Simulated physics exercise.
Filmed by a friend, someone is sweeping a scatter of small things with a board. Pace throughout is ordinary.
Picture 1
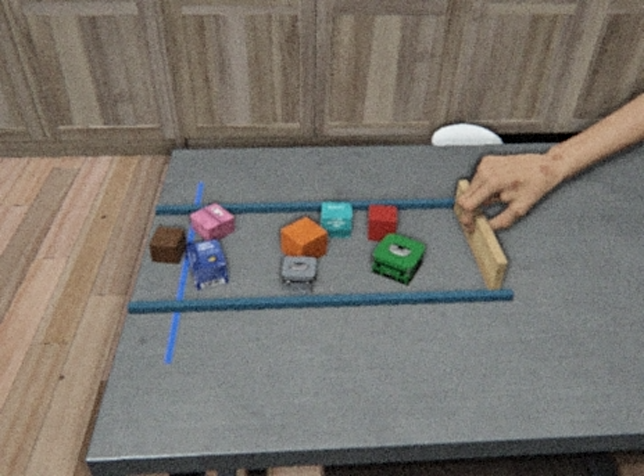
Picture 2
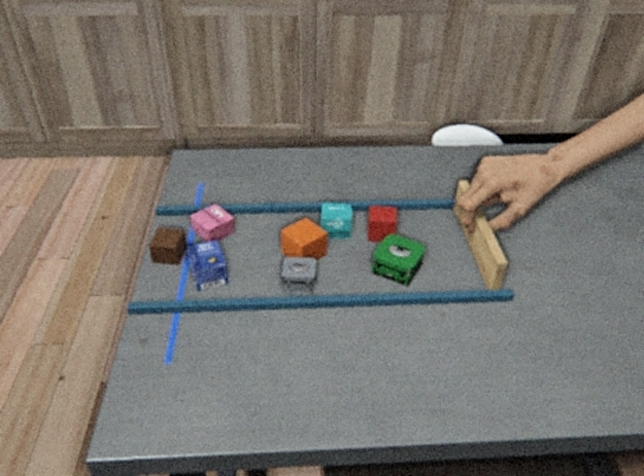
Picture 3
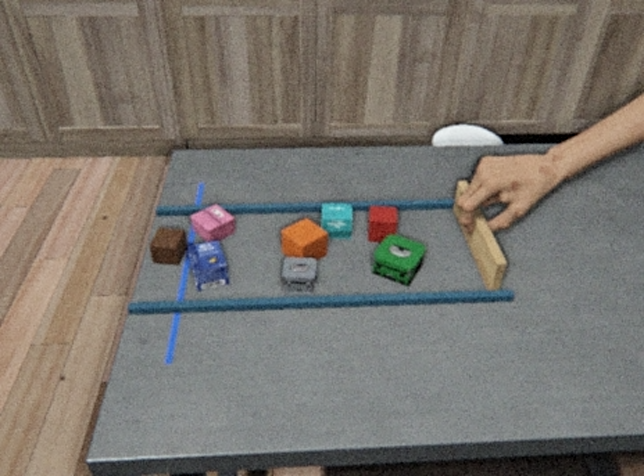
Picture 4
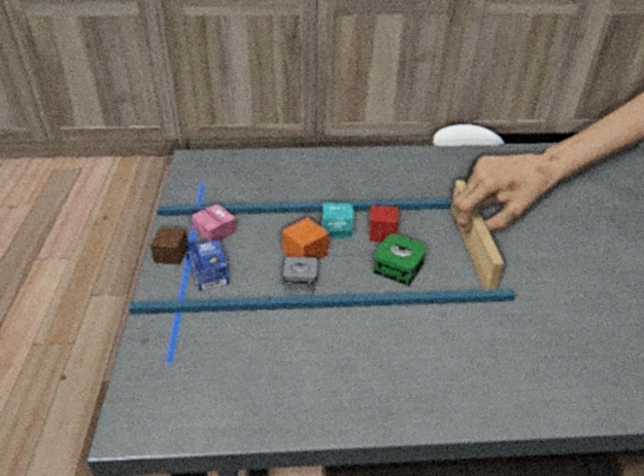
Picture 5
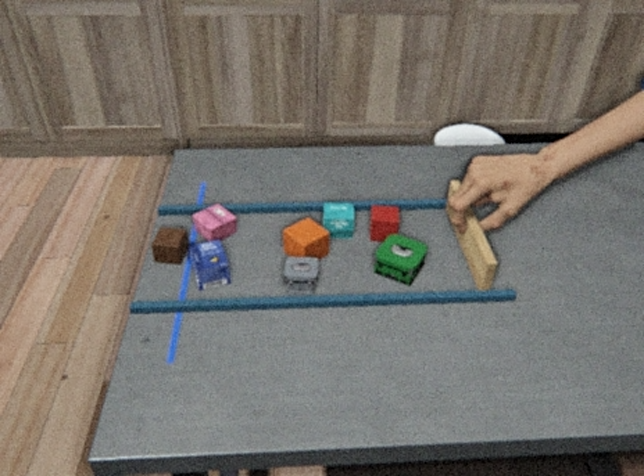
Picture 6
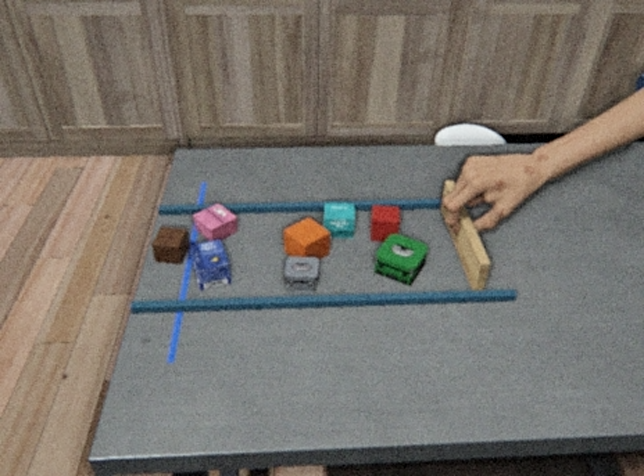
The clip opens on a grey table where small colourful blocks and cases lie scattered between two blue rails, with a hand holding a wooden board upright at the right. The hand then slides the board slightly left toward the green case, without touching it, while the scattered objects stay still.
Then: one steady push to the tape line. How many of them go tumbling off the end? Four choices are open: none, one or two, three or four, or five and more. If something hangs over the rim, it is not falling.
Of those, three or four.
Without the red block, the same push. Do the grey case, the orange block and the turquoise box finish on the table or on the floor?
Well, the grey case winds up down, the orange block is still there, and the turquoise box is still there.
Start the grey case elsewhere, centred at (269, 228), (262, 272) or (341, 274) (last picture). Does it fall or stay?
In turn it goes off; goes off; goes off.
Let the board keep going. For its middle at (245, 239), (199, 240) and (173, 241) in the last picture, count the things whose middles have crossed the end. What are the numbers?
Past the end: 0, 4 and 6.
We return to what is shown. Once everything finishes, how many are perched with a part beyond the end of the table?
In total, 2 of them.
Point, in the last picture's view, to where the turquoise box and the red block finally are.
Roughly (151, 222), and the other roughly (179, 229).
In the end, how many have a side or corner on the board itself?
At rest, 2 are in contact.
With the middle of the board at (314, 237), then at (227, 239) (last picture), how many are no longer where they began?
The count is 5 at the first point and 8 at the second.
A little later, none off yet; brown block at rest near (171, 245); pink box at rest near (216, 224); blue box at rest near (211, 264).
Next, none off yet; brown block at rest near (171, 245); pink box shifted about its own width near (196, 223); blue box shifted a little near (190, 262).
When it is over, the number that fall off is three or four; down, grey case, blue box, pink box and brown block.
